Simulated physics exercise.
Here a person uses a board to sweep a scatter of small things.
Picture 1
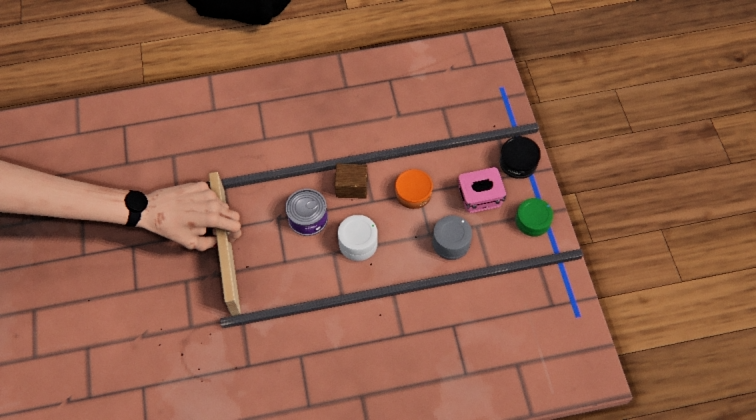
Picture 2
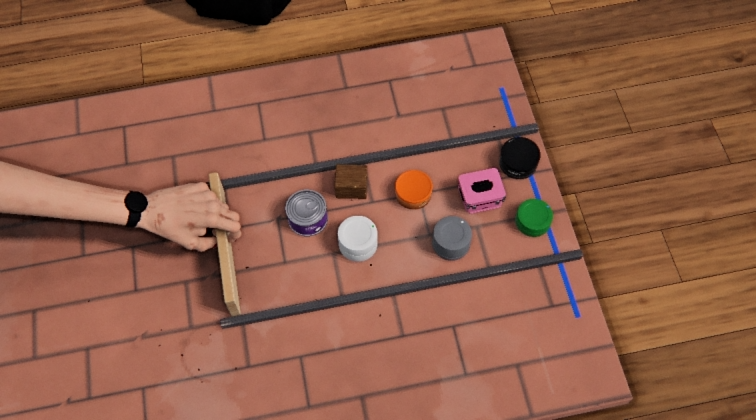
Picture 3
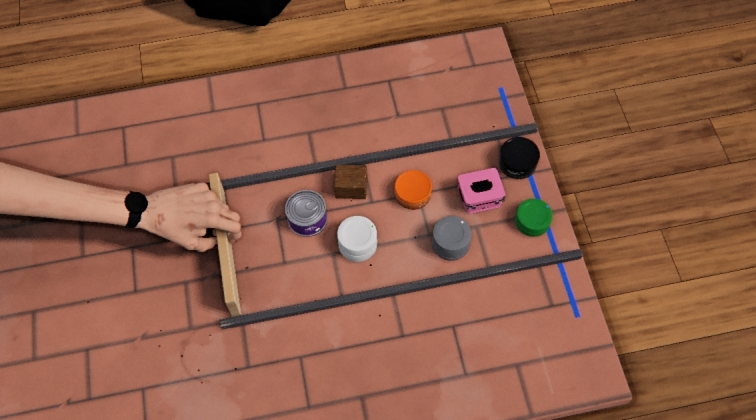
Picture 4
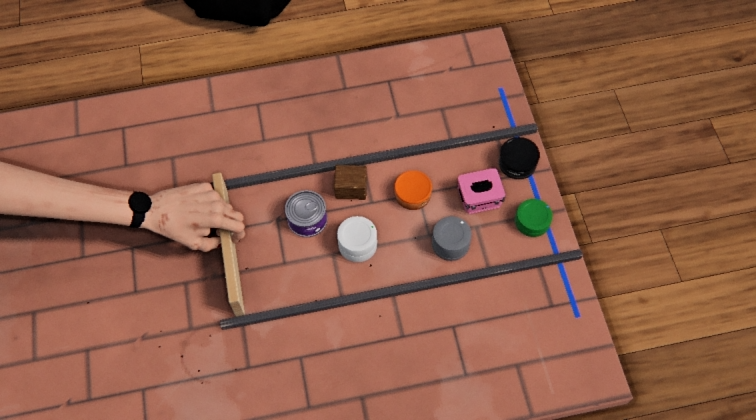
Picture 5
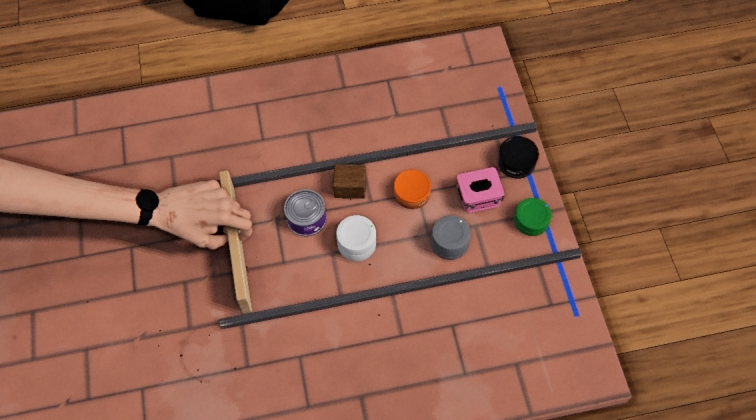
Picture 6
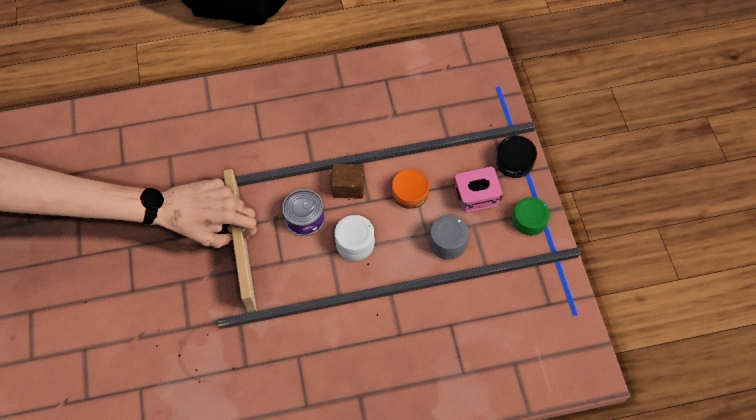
On a brick-patterned board laid over a wooden floor, a hand wearing a black watch holds a wooden bar between two dark rails, left of eight small objects. The hand stays nearly still at first, then slides the bar slightly right, leaving a gap before the unswept objects.
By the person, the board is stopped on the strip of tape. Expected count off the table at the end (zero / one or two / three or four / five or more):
Expected count: Three or four.
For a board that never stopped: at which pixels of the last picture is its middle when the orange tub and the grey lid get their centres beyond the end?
About (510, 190), and about (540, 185) for the other.
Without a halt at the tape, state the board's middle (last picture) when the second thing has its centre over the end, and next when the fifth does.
First around (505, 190), then around (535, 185).
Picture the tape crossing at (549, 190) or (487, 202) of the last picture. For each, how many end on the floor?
Try by try, 8 and 1.
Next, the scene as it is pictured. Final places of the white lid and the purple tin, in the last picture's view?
The white lid at (558, 196), the purple tin at (547, 163).
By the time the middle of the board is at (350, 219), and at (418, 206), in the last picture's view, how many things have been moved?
Answer - first 3, then 6.
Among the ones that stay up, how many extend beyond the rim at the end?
4 overhanging.
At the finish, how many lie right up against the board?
4 touch it.
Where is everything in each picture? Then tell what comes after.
The first picture shows black tub (520, 158); green lid (534, 217); pink case (481, 191); board (225, 243); tape (537, 194).
The second picture shows green lid (534, 218); white lid (358, 239).
The third picture shows pink case (480, 191); brown block (351, 182).
The fourth picture shows black tub (519, 158); orange tub (413, 190).
The fifth picture shows green lid (533, 217); board (235, 241).
The sixth picture shows black tub (516, 157); green lid (531, 216); pink case (478, 190); board (240, 240); tape (534, 193).
Soon after, none off yet; black tub at rest near (516, 157); green lid at rest near (531, 216); pink case at rest near (478, 190).
After that, none off yet; black tub moving near (519, 156); green lid at rest near (531, 216); pink case displaced about its own width near (502, 189).
In the end, the number that fall off is three or four; gone, orange tub, pink case, green lid and black tub.
